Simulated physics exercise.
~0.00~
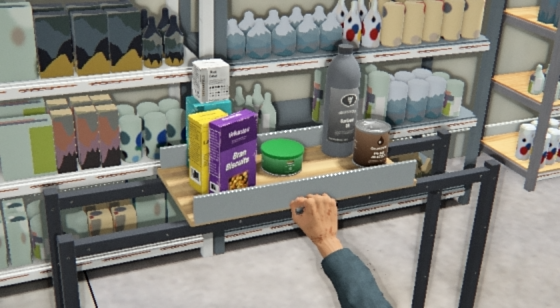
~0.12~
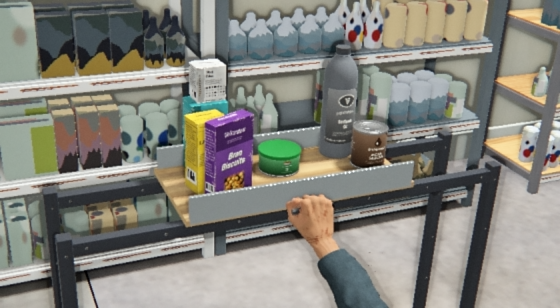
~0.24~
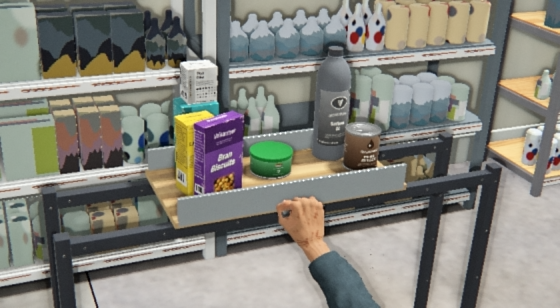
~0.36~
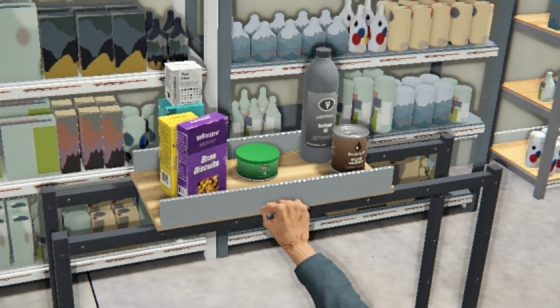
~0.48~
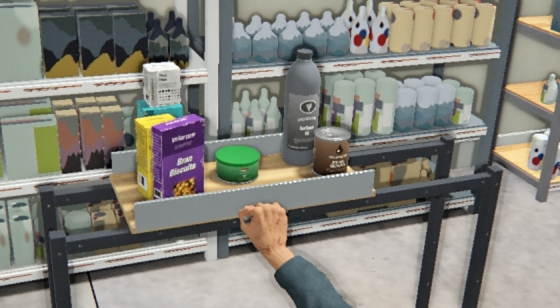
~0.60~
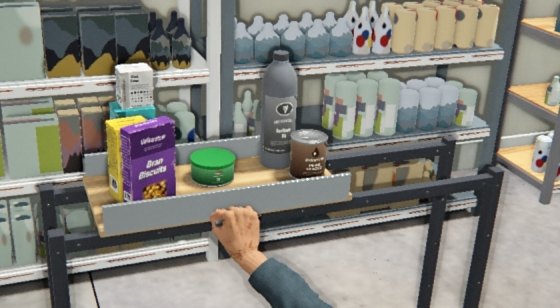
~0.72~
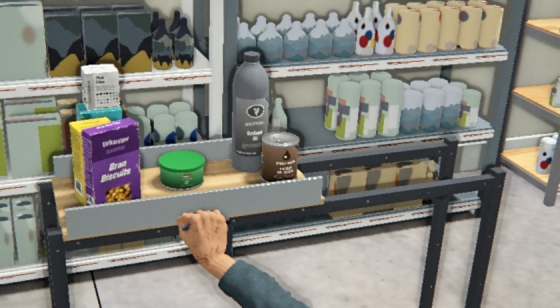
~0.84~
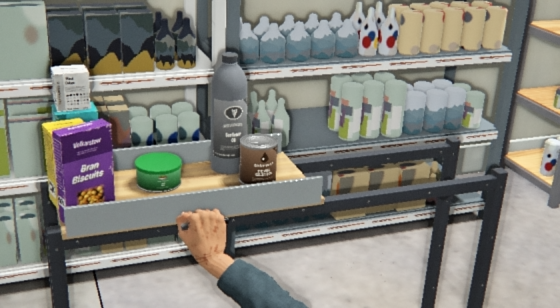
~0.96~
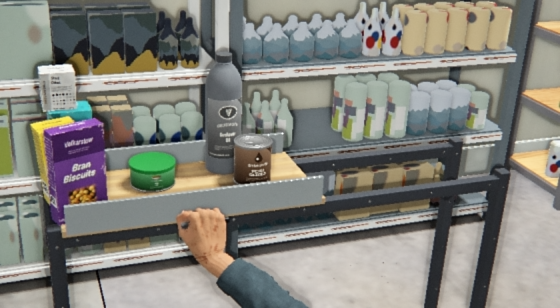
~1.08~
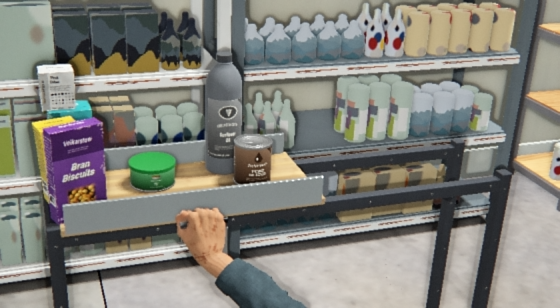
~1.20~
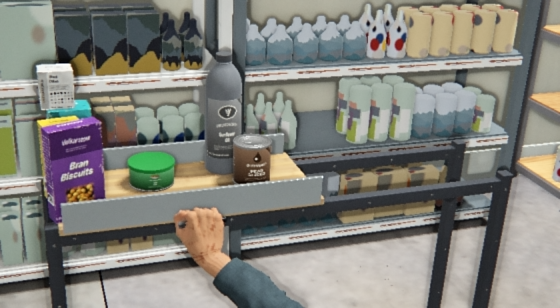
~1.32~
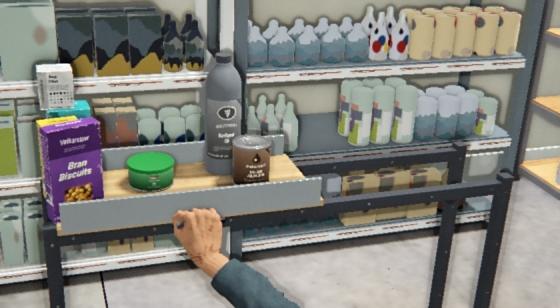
A hand slides a shelf of groceries left until it stops, everything still upright.
